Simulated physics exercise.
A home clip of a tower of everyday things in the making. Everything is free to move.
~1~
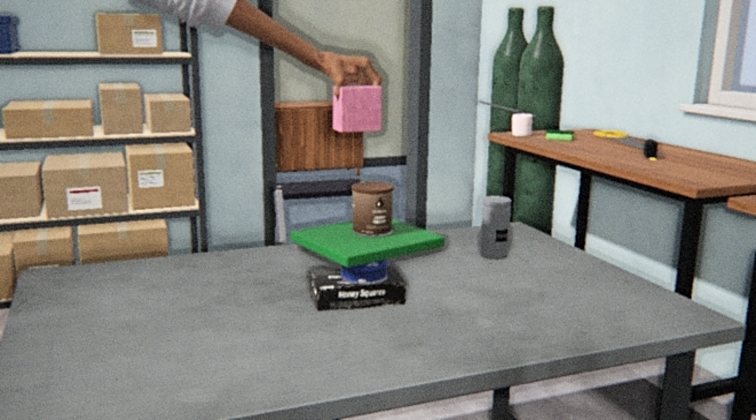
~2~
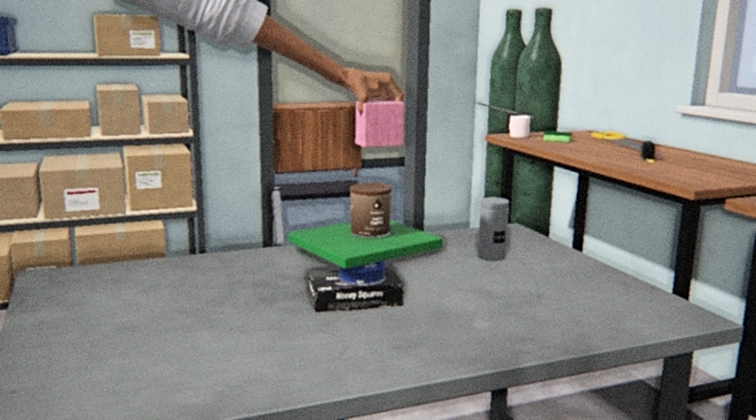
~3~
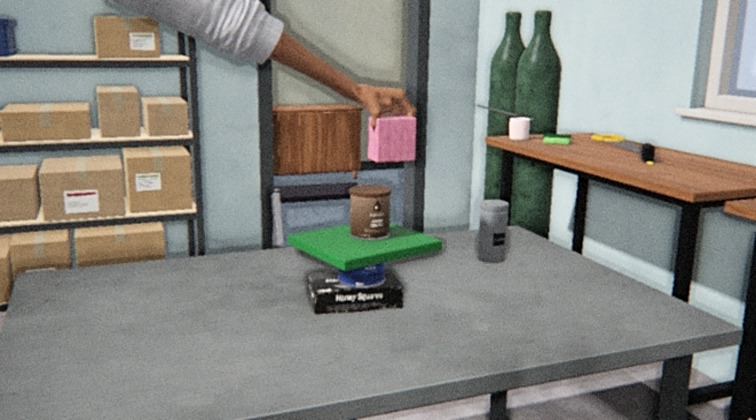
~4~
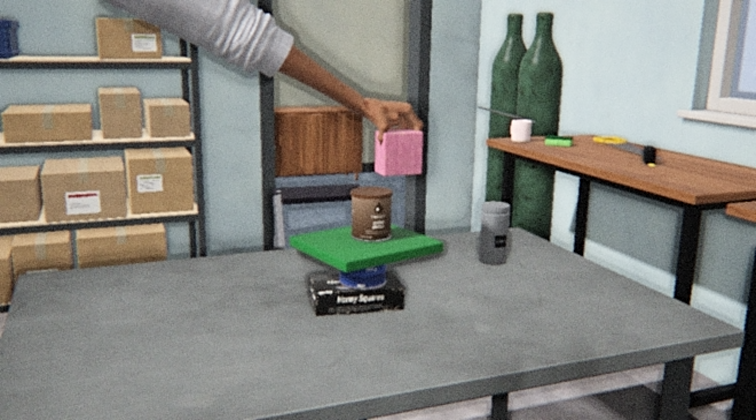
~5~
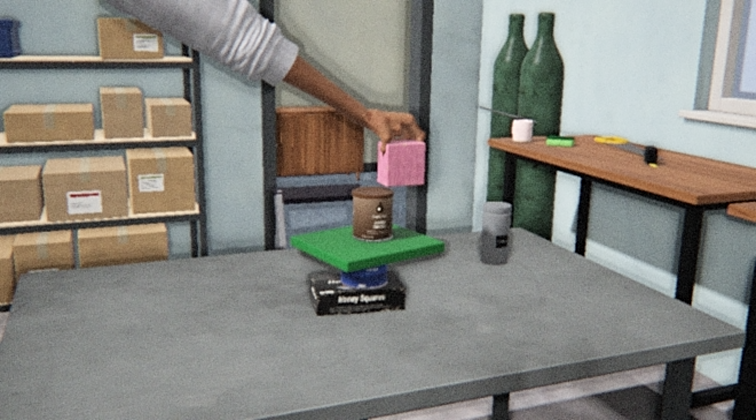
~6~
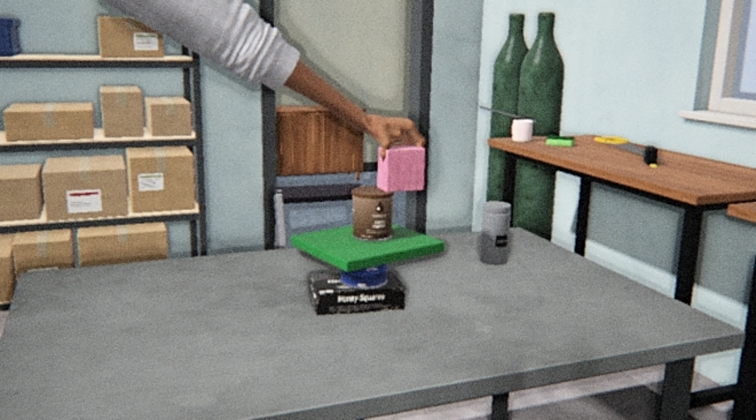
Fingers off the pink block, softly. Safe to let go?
Outcome: The pile comes apart.
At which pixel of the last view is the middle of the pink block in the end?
At about (479, 261).
Then, 0.30 s on from there, pink block now fallen.
Then, 0.50 s on from there, things are still on the move.
Then, 0.60 s on from there, as before.
In the end, fallen, pink block; the other 5 unmoved. At the end, from the last picture's camera, pink block near (479, 261). The pile gives way.
